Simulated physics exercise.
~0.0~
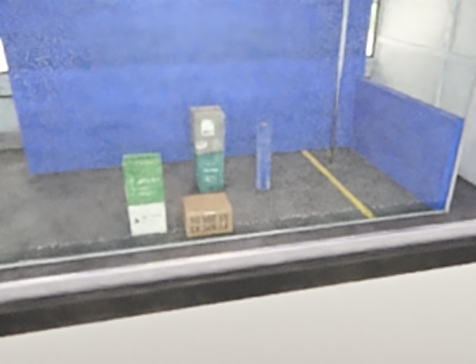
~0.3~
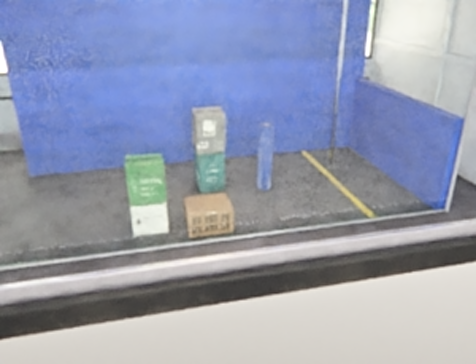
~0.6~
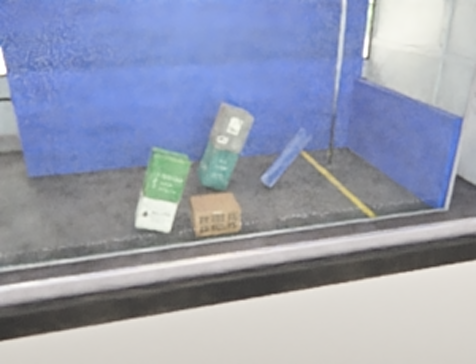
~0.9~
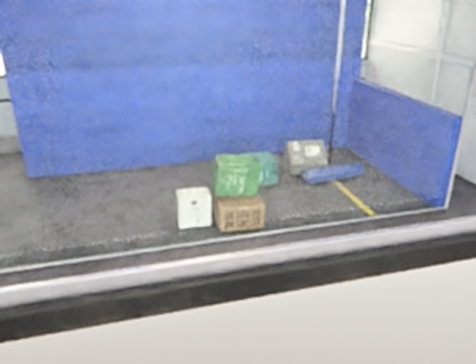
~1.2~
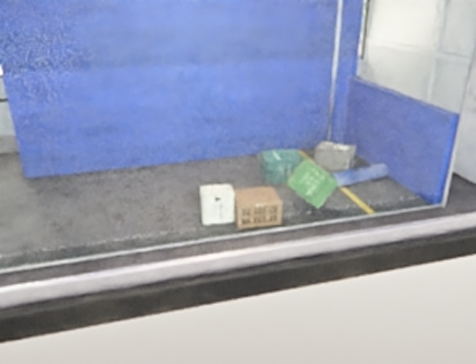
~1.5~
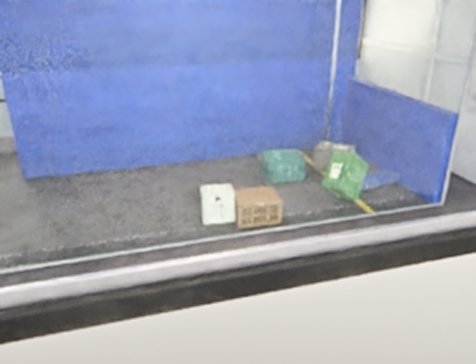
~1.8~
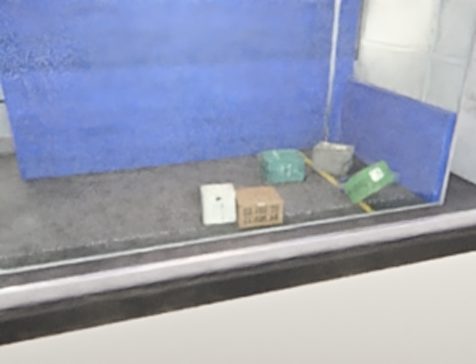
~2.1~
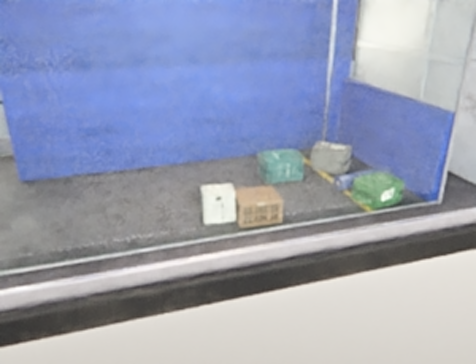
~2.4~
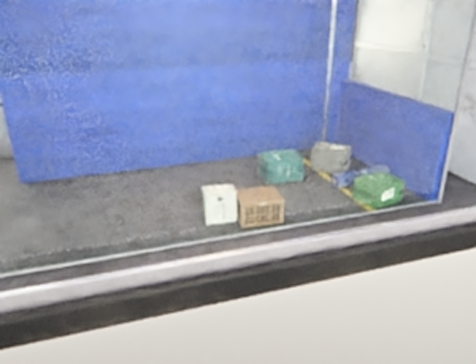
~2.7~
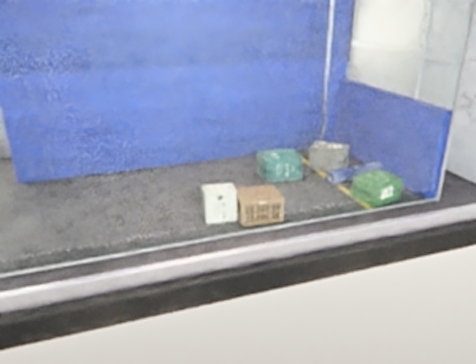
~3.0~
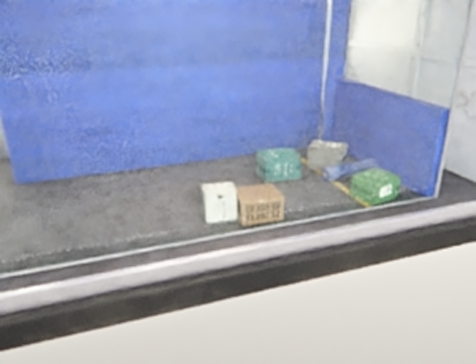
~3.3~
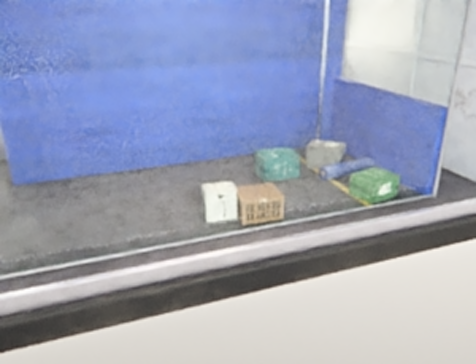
To begin with, a green pack stands on a white carton and a grey pack on a teal one, with a brown crate and an upright blue roll nearby, inside a blue-walled bay. The stacks and the roll then lean right and topple, while the crate and the carton shift right along the dark floor. The green pack passes over the crate and tumbles on toward the low right wall, rolling over before it settles. Finally everything lies still, with the green pack, grey pack and blue roll past the yellow line, and the teal pack, carton and crate short of it.
